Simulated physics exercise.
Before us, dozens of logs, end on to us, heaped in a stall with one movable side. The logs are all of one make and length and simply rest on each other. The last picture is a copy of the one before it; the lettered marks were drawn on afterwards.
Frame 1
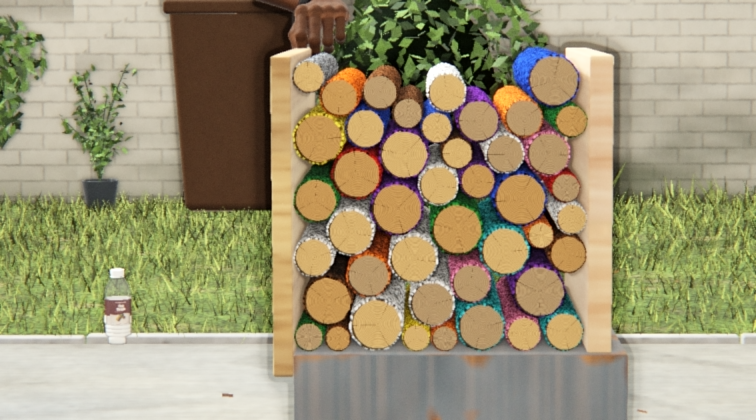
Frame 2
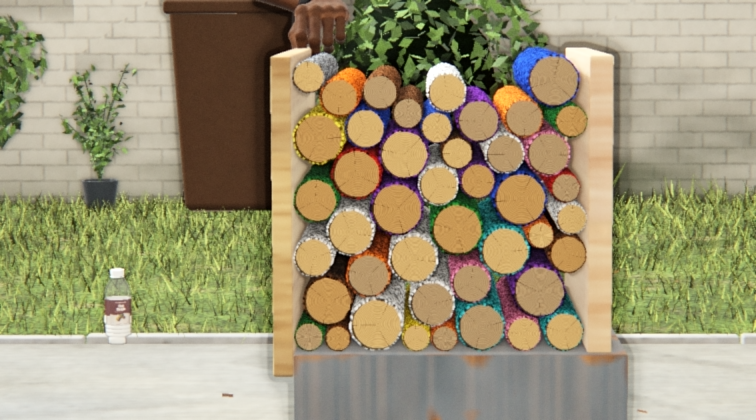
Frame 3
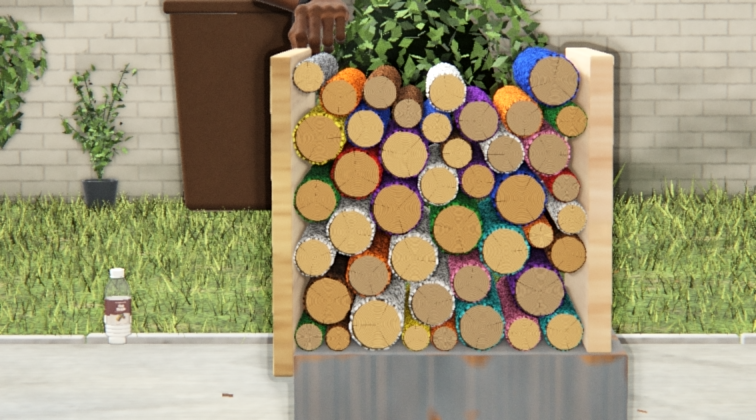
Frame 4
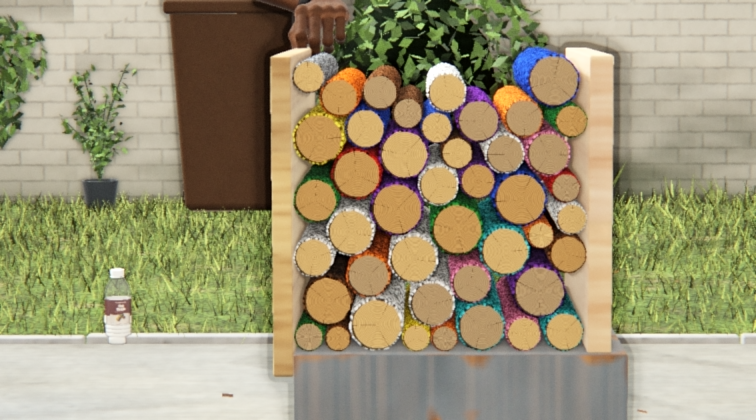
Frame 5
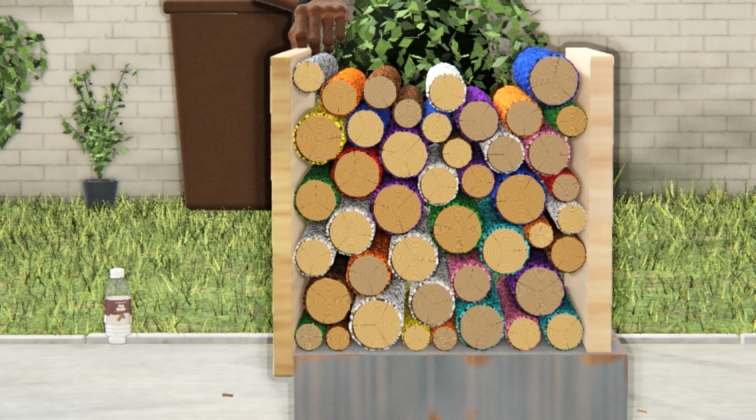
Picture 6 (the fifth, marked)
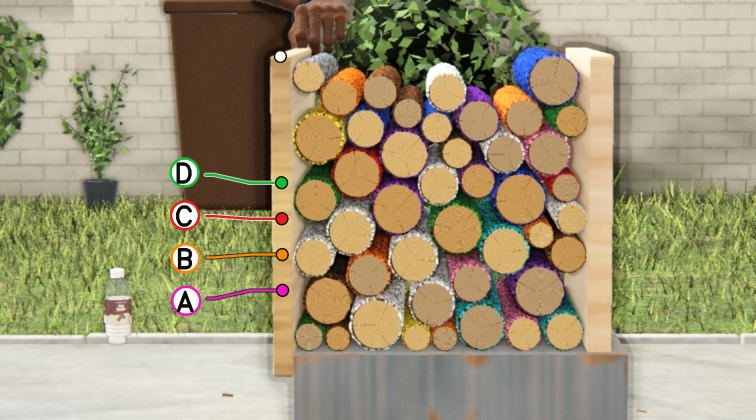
A big stack of colorful-barked logs sat piled between two wooden boards, with a brown bin, a leafy bush and a small bottle around it, and nothing visibly moved the whole time.
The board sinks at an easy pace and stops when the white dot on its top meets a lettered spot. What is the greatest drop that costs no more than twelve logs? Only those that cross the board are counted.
At most to B.
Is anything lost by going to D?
Yes, at D.
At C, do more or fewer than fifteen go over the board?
Fewer than fifteen.
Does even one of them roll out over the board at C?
Yes, at C.
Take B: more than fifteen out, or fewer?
It loses fewer than fifteen.
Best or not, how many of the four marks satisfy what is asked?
The number is three.
On the marked copy, A at (283, 291); B at (282, 254); C at (282, 218); D at (282, 183); the white dot at (281, 56).
With B. Early on, top of the board (292, 148).
Further on, top of the board (293, 248).
At the end, top of the board (293, 253), about nine out over the board.
As for the rest, A more than twelve out over the board; C three out over the board; D one out over the board.
